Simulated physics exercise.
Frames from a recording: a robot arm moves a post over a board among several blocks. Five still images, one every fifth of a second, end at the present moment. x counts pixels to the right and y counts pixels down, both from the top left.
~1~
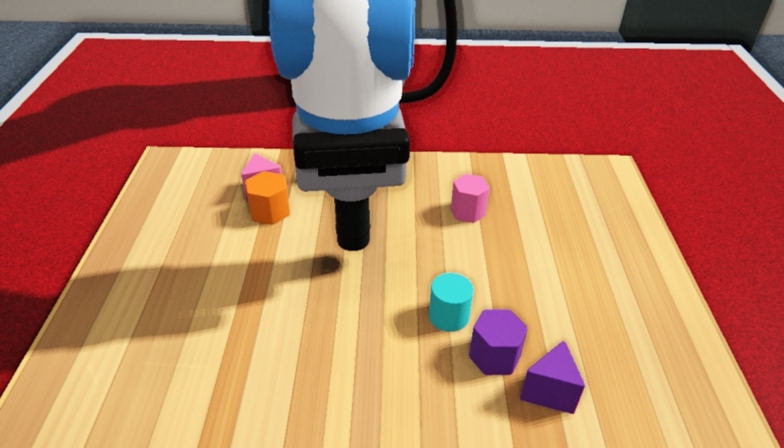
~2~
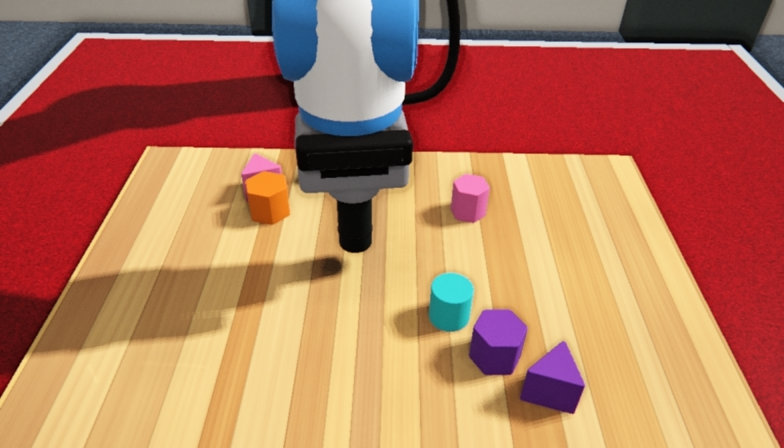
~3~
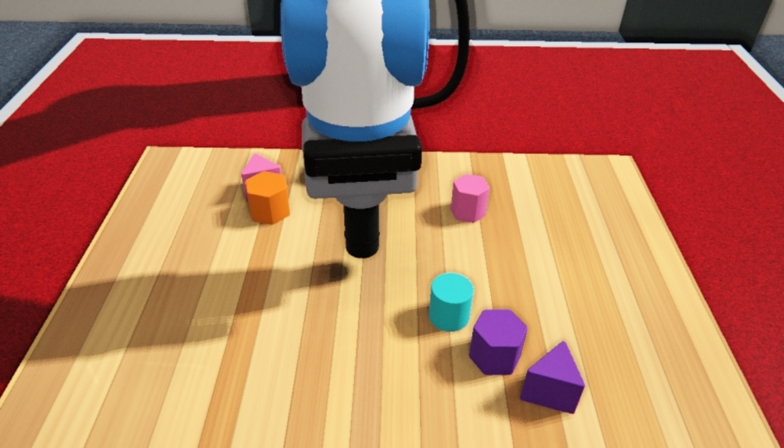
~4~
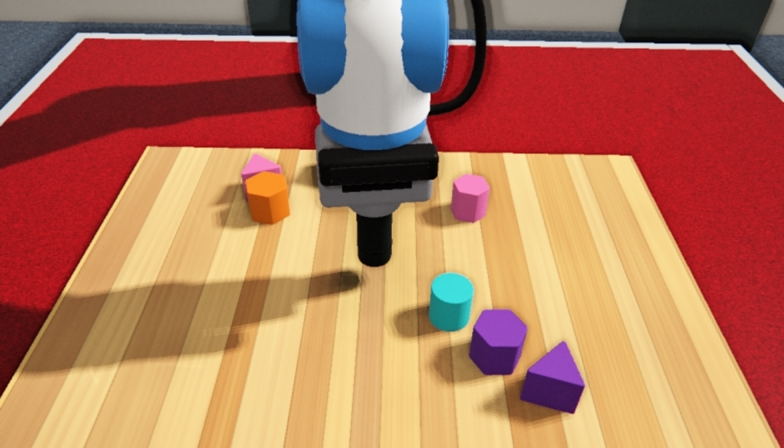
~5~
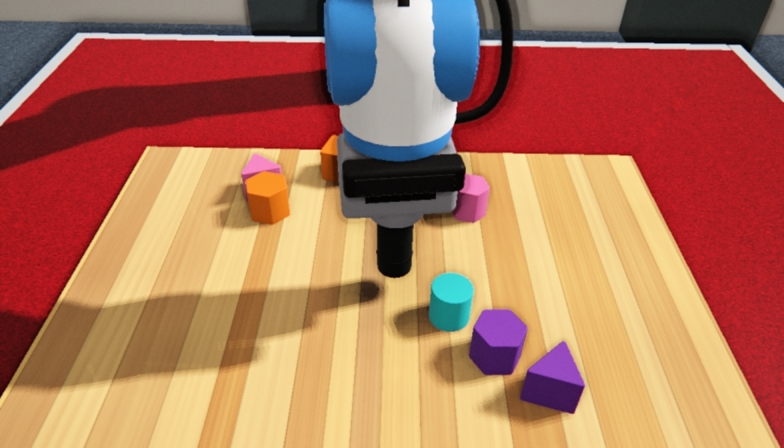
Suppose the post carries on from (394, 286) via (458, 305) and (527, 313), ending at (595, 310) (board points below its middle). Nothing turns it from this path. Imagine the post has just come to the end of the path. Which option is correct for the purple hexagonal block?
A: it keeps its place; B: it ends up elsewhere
B (it ends up elsewhere)
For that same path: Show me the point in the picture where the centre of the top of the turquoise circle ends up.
Its top centre lands on (497, 313).
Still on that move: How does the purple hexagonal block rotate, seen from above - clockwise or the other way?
Verdict: Counterclockwise.
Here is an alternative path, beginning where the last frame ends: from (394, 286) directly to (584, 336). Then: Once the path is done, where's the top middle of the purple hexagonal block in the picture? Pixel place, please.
Just about (509, 353).
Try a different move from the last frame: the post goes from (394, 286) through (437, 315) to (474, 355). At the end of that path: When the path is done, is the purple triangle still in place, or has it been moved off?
At the moment the path ends, the purple triangle no longer stands where it did.
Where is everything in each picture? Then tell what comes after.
In the first frame, post's lower end (354, 242); turquoise circle (453, 287); purple hexagonal block (501, 327); purple triangle (559, 365).
In the second frame, post (356, 243); blocks still.
In the third frame, post (362, 248); blocks still.
In the fourth frame, post (375, 257); blocks still.
In the fifth frame, post (394, 267); turquoise circle (453, 287); purple hexagonal block (501, 327); purple triangle (559, 365).
What follows on the original path. One third of the way, post (461, 286); turquoise circle (480, 304); purple hexagonal block (510, 338).
Two thirds of the way, post (532, 295); turquoise circle (497, 313); purple hexagonal block (512, 352), turned 25° anticlockwise.
At the end, post (602, 292); turquoise circle (497, 313); purple hexagonal block (512, 352), turned 25° anticlockwise; purple triangle still.
